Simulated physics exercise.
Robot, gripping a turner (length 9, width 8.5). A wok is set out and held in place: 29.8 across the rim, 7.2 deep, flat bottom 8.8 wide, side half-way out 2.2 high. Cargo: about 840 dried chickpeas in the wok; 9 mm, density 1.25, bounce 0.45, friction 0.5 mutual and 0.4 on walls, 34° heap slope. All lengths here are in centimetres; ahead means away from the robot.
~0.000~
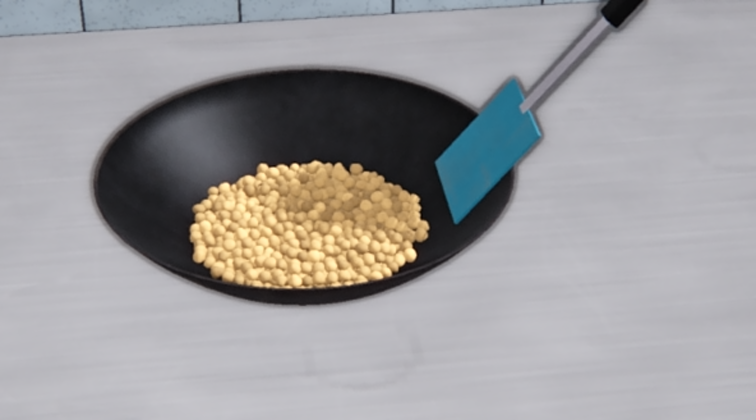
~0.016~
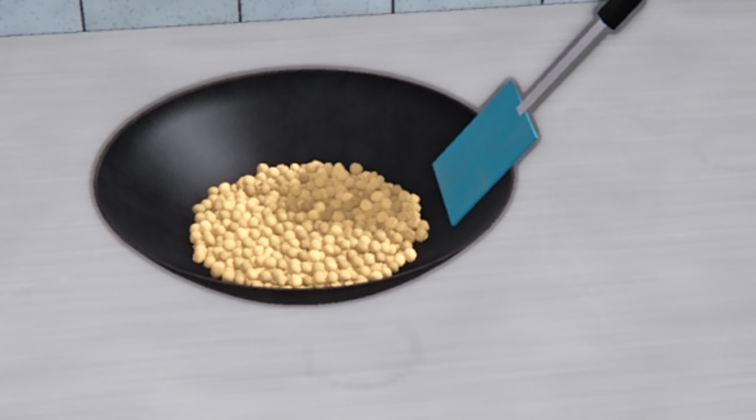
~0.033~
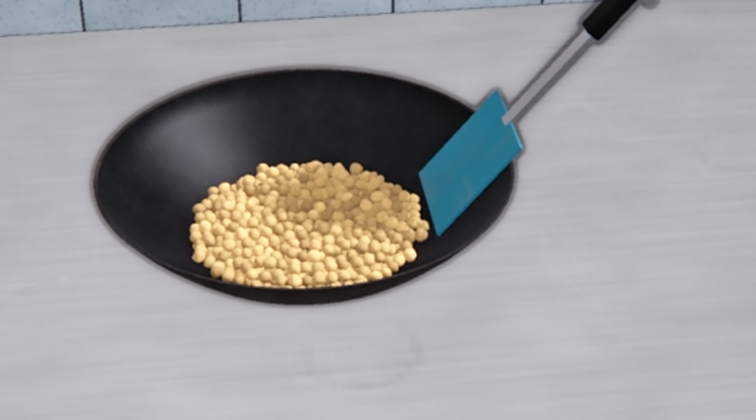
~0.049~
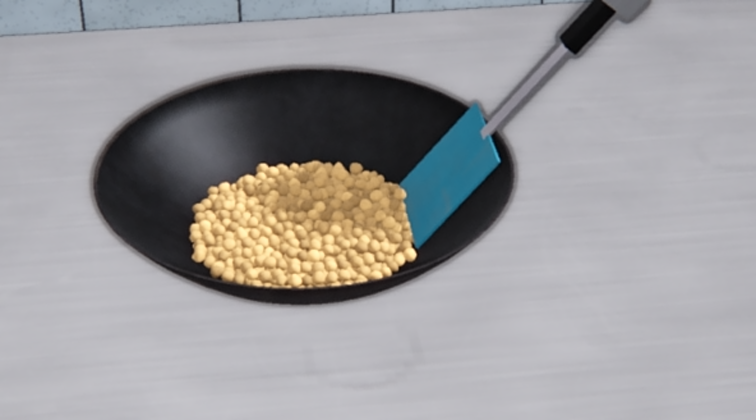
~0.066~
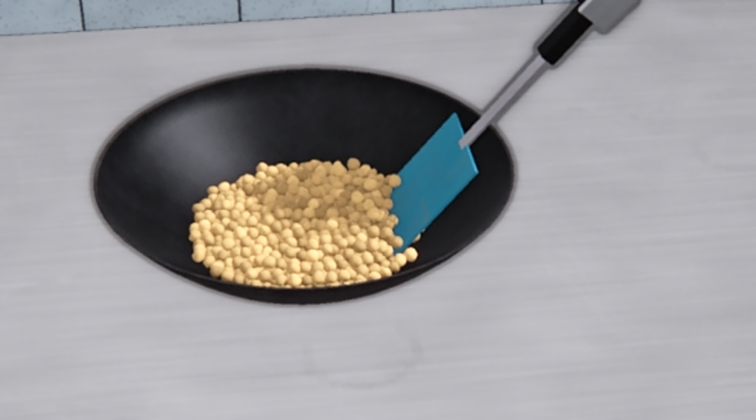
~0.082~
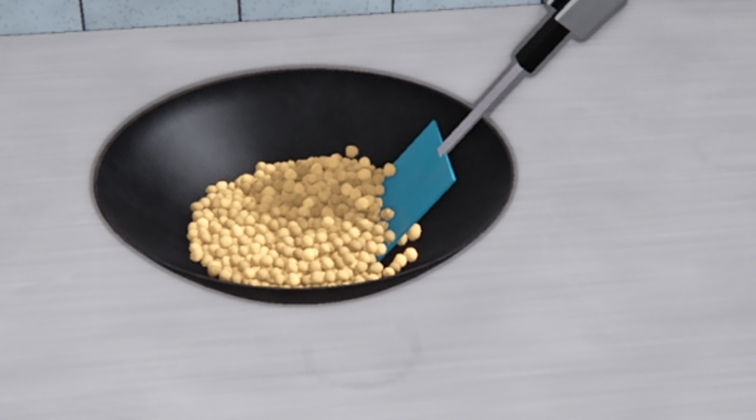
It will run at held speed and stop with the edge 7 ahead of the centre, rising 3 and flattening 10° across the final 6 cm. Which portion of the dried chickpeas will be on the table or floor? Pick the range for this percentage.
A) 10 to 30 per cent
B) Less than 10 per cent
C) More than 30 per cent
Option A: 10 to 30 per cent.
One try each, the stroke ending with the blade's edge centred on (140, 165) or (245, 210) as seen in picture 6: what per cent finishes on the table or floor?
The two tries give near 40 and near 0 in a hundred.
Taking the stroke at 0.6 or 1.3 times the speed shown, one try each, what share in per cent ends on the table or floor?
Some 0 per cent, then some 25 per cent, on the table or floor.
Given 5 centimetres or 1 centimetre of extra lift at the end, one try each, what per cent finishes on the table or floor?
Roughly 15 % and then 5 %.
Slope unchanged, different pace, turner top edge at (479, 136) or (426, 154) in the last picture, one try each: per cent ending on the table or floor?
Estimates: About 0 %, about 25 %.
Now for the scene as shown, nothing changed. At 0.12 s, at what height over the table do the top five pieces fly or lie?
About 8 centimetres.
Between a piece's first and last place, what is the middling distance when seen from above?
About 5 cm.
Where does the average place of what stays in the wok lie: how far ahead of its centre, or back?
Forward offset: Roughly 4.5 cm.
After 0.12 s, sloping 50°, highest piece 9 above the table; 843 in the wok.
After 0.16 s, sloping 46°, highest piece 9 above the table; 843 in the wok.
After 0.38 s, sloping 40°, highest piece 8 above the table; 708 in the wok, 36 on the table or floor, 99 on the blade or in flight.
After 1.43 s, sloping 40°, highest piece 7 above the table; 705 in the wok, 138 on the table or floor.
In the end, 705 in the wok, 138 on the table or floor. That is 16 % on the table or floor.
